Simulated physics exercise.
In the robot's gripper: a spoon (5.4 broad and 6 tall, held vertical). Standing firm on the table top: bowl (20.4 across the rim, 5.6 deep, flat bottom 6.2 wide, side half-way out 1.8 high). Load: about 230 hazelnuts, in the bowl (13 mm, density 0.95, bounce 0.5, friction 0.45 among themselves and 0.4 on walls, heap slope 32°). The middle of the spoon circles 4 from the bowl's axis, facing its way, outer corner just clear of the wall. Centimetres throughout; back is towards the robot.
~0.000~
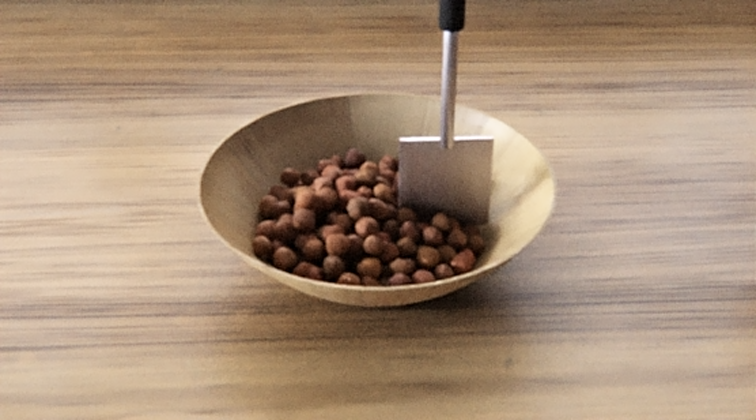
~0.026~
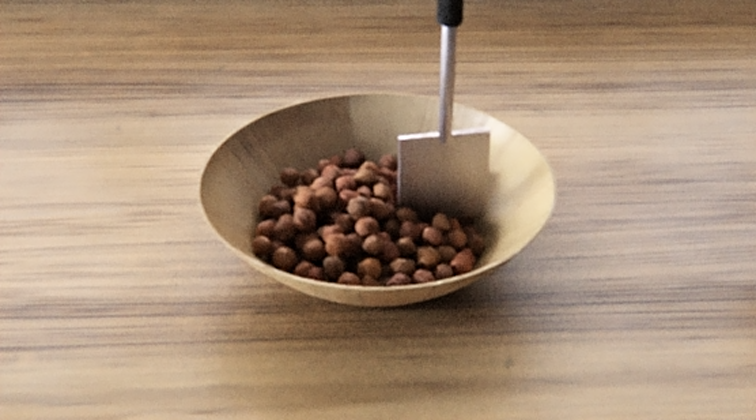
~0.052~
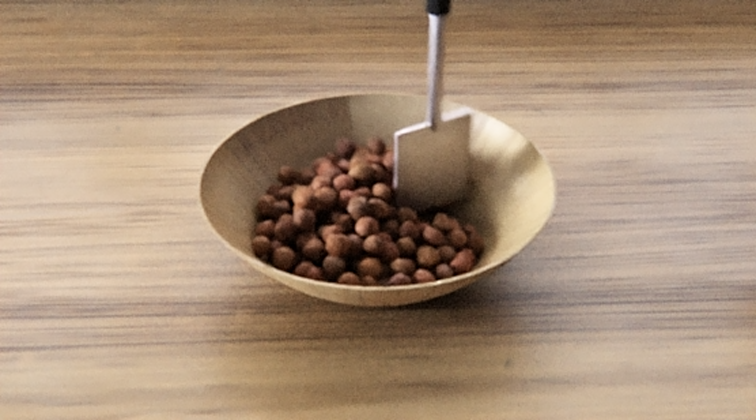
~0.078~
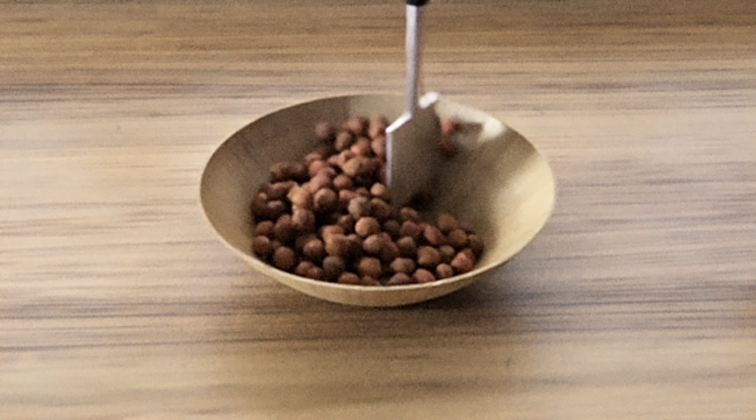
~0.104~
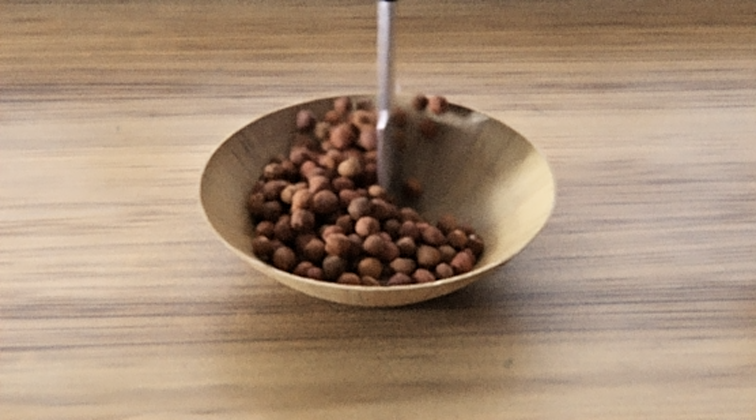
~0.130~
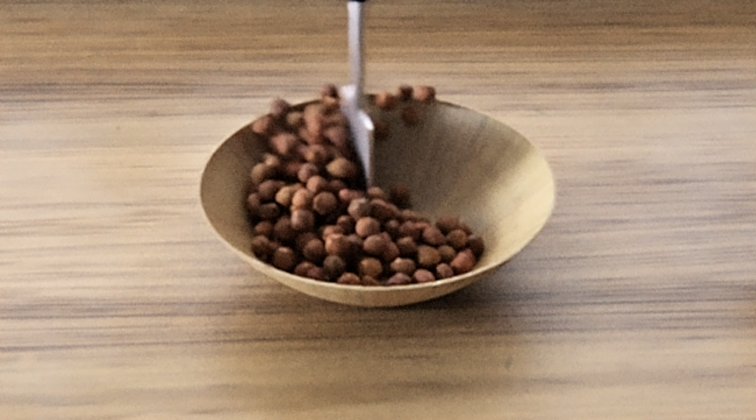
The clip shows a flat metal spatula-like tool held upright in a wide wooden bowl of hazelnuts on a wood-grain table; it turns as it sweeps leftward and backward, pushing nuts up toward the bowl's back rim.
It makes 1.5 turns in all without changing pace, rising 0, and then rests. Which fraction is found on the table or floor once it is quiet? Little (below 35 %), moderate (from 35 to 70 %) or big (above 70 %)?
Answer: Moderate; from 35 to 70 % of the hazelnuts finish on the table or floor.
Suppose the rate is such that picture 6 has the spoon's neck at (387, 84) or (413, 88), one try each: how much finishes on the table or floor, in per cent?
About 30 and 10 per cent.
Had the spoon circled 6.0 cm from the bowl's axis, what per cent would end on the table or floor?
In that case some 15 per cent.
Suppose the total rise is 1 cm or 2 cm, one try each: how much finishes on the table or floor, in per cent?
Some 40 and 30 per cent.
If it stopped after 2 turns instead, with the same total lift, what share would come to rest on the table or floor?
In that case some 55 per cent.
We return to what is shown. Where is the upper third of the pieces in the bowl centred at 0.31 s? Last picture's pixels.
Around (402, 248).
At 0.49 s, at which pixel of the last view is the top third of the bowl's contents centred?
Near (441, 141).
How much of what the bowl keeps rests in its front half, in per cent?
Some 60 per cent.
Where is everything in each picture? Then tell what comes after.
Spoon neck at (448, 116), 0° round; upper third of the load around (356, 210), from x 260 to 475, top at y 160; 228 in the bowl, in the first frame.
Spoon neck at (446, 111), 8° round; upper third of the load around (357, 210), from x 260 to 475, top at y 160, in the second frame.
Spoon neck at (435, 99), 30° round; upper third of the load around (358, 200), from x 260 to 475, top at y 150, in the third frame.
Spoon neck at (414, 89), 54° round; upper third of the load around (355, 190), from x 260 to 475, top at y 125, in the fourth frame.
Spoon neck at (387, 84), 79° round; upper third of the load around (343, 173), from x 260 to 475, top at y 105, in the fifth frame.
Spoon neck at (359, 84), 103° round; upper third of the load around (323, 164), from x 255 to 475, top at y 90; 228 in the bowl, in the sixth frame.
By 0.31 s, 270° round, highest piece 11 above the table; 182 in the bowl, 14 on the table or floor, 32 in flight or on the tool.
By 0.49 s, 78° round, highest piece 10 above the table; 140 in the bowl, 75 on the table or floor, 13 in flight or on the tool.
By 0.78 s, 180° round, highest piece 7 above the table; 123 in the bowl, 105 on the table or floor.
By 1.48 s, 180° round, highest piece 4 above the table; 122 in the bowl, 106 on the table or floor.
Final count, 122 in the bowl, 106 on the table or floor. That is 46 % on the table or floor.
